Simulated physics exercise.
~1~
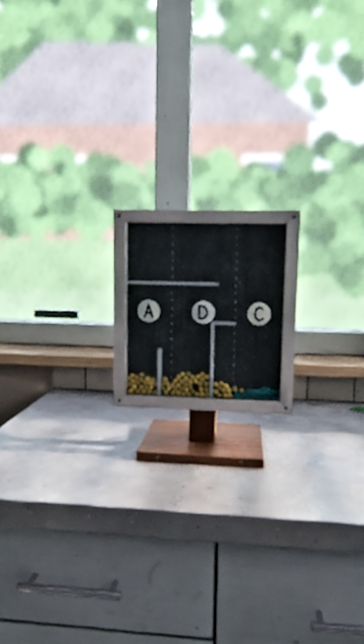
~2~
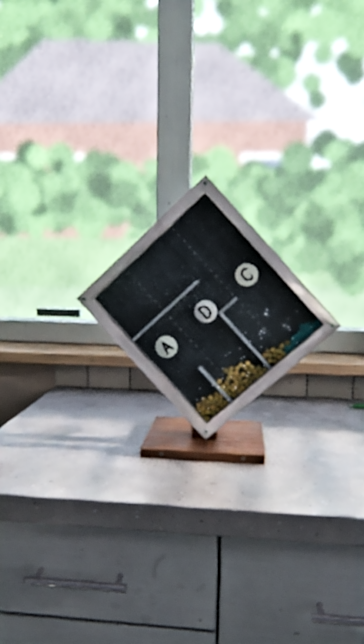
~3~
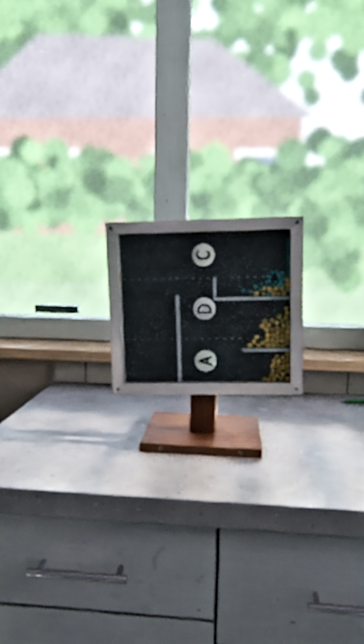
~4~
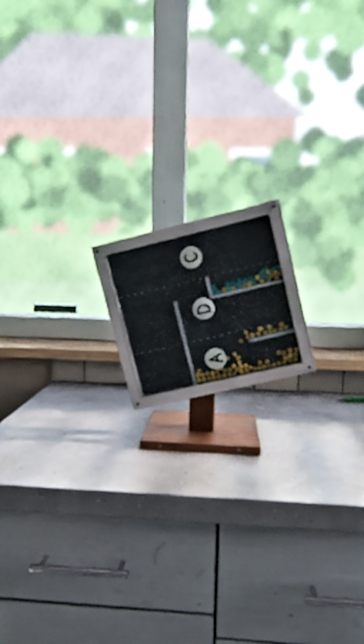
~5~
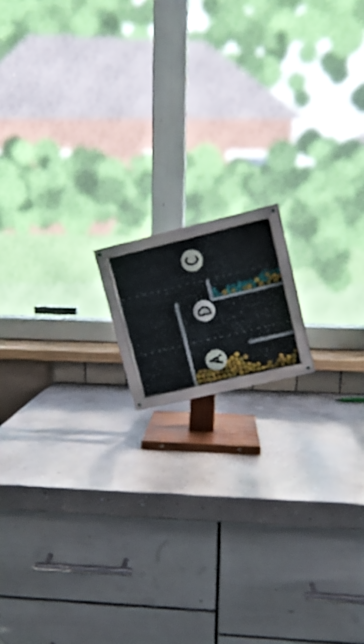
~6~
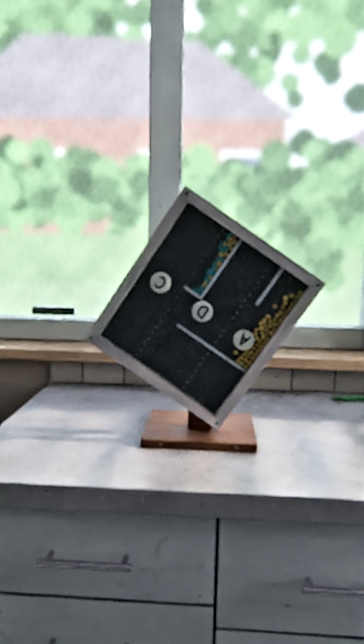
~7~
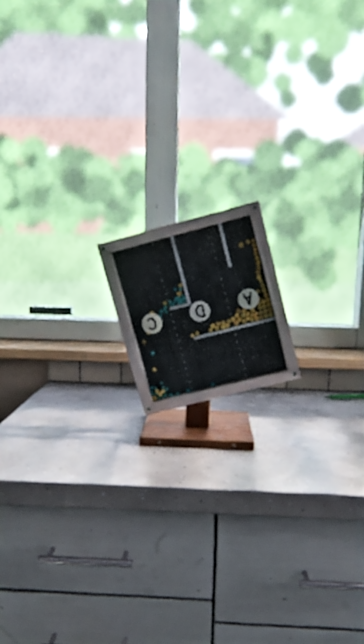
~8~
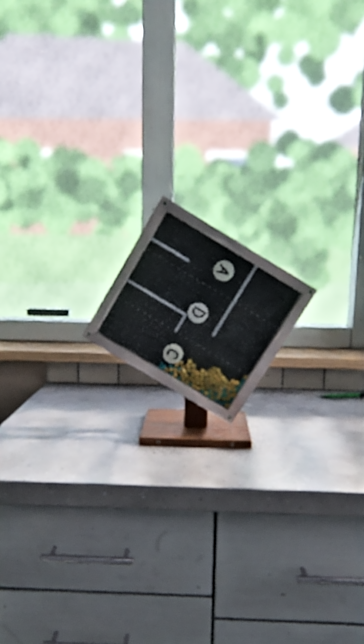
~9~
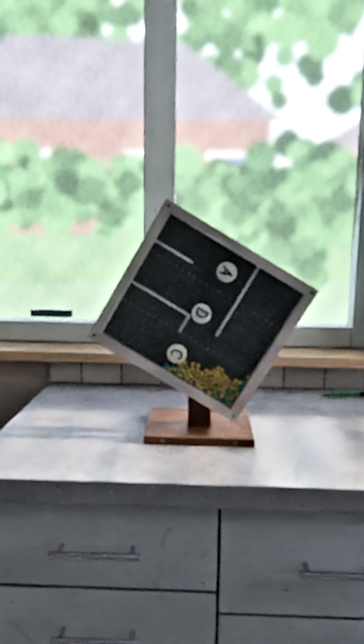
In this clip, a square shadow box holding yellow chickpeas and smaller turquoise ones turns anticlockwise on its stand, pauses tilted, then turns further the same way as they spill off the inner ledges, ending still with all of them heaped in the bottom corner beside strip C.
